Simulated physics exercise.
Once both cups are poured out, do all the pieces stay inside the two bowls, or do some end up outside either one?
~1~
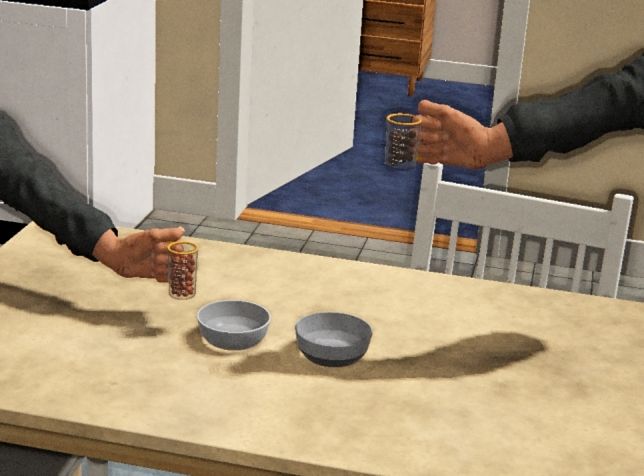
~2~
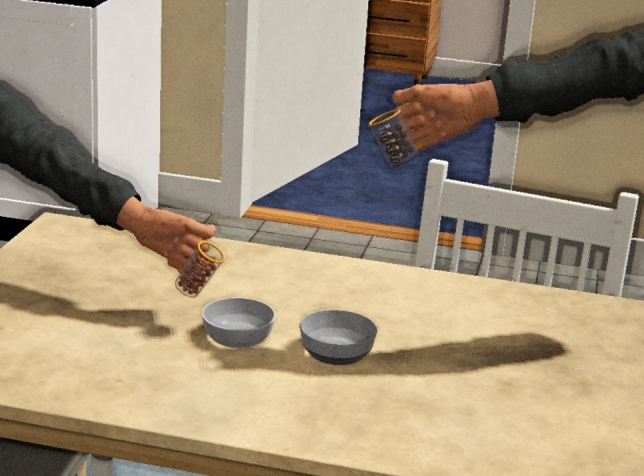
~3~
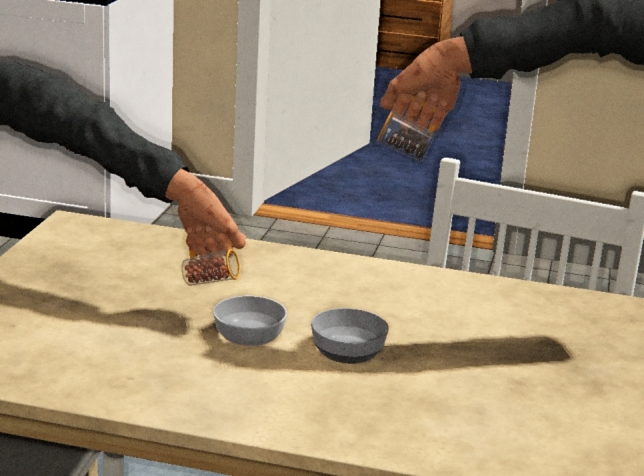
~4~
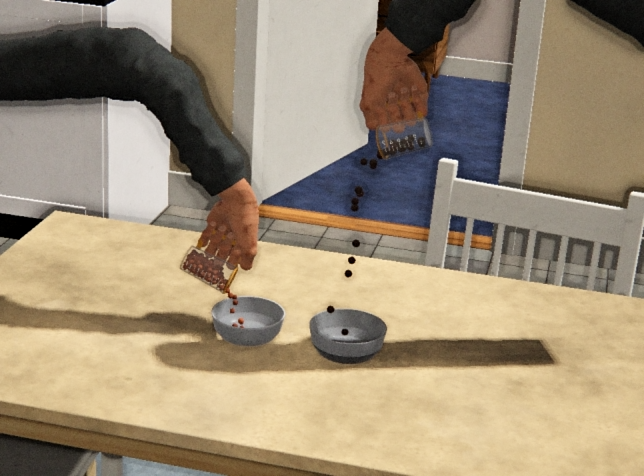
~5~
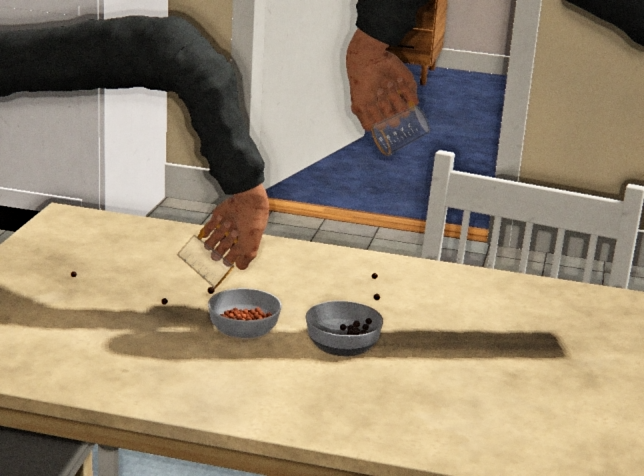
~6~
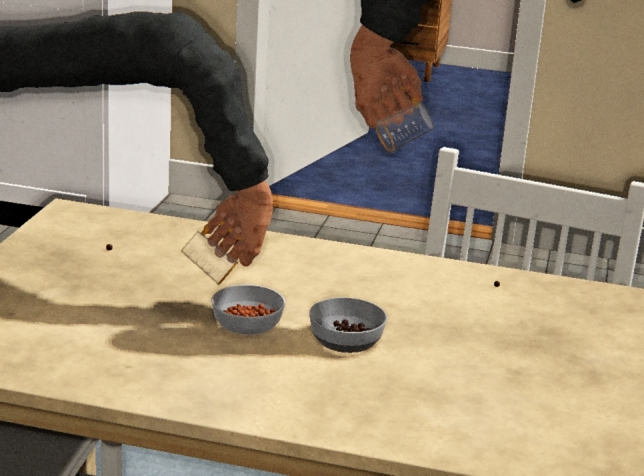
Some end up outside. The left bowl holds all of its reddish pieces, but some of the dark pieces poured toward the right bowl scatter outside it.
